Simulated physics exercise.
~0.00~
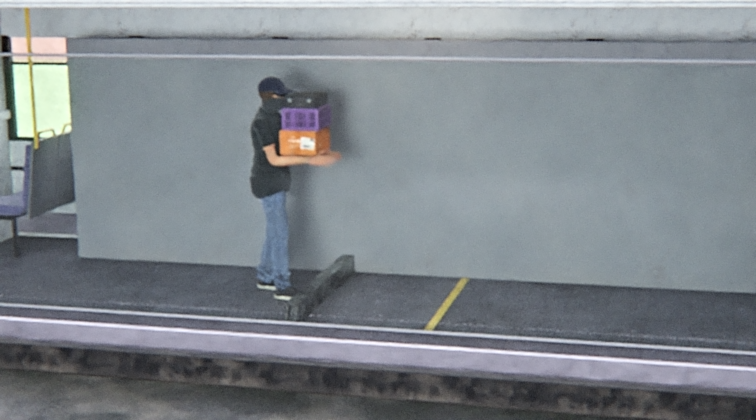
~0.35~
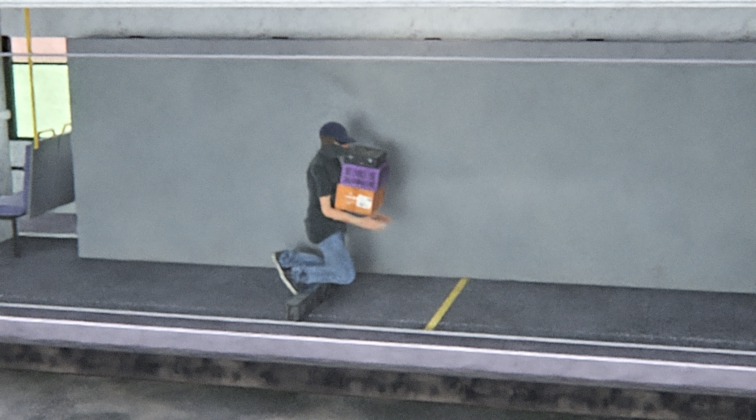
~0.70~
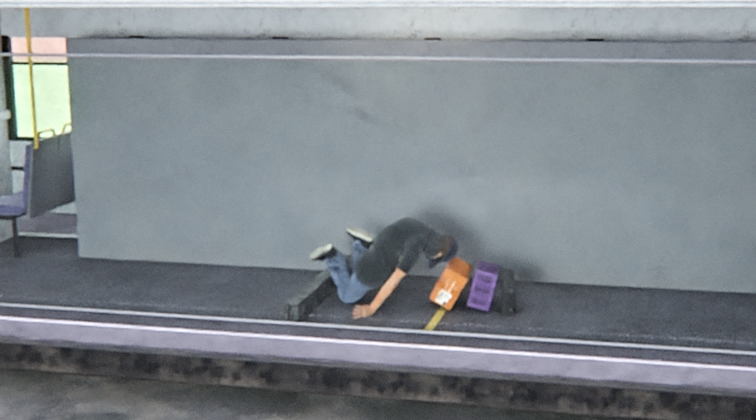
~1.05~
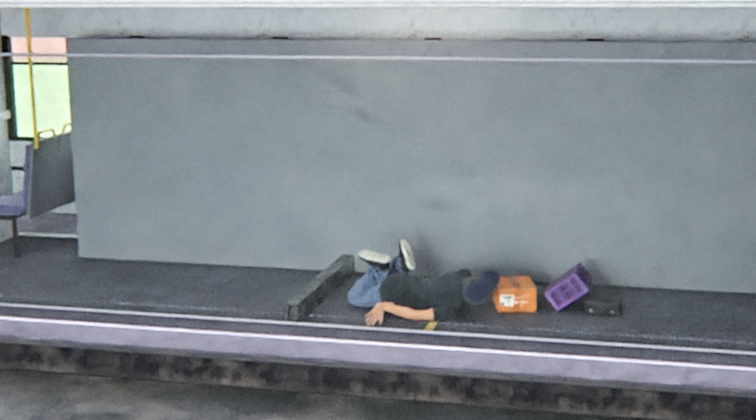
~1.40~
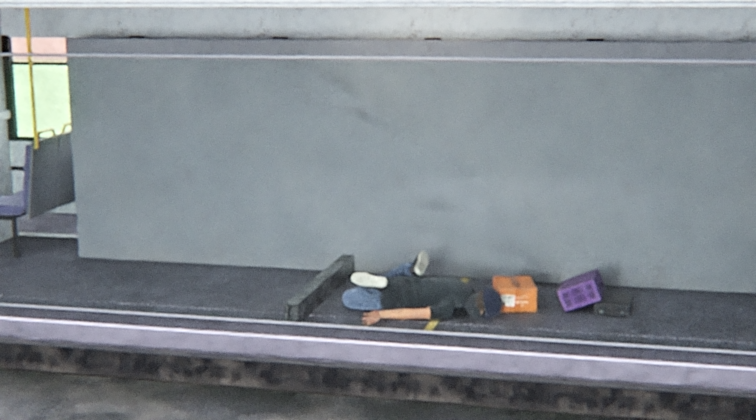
Inside a rail car, a person carrying stacked boxes pitches forward over a low bar and sprawls flat, boxes landing beyond a yellow line.
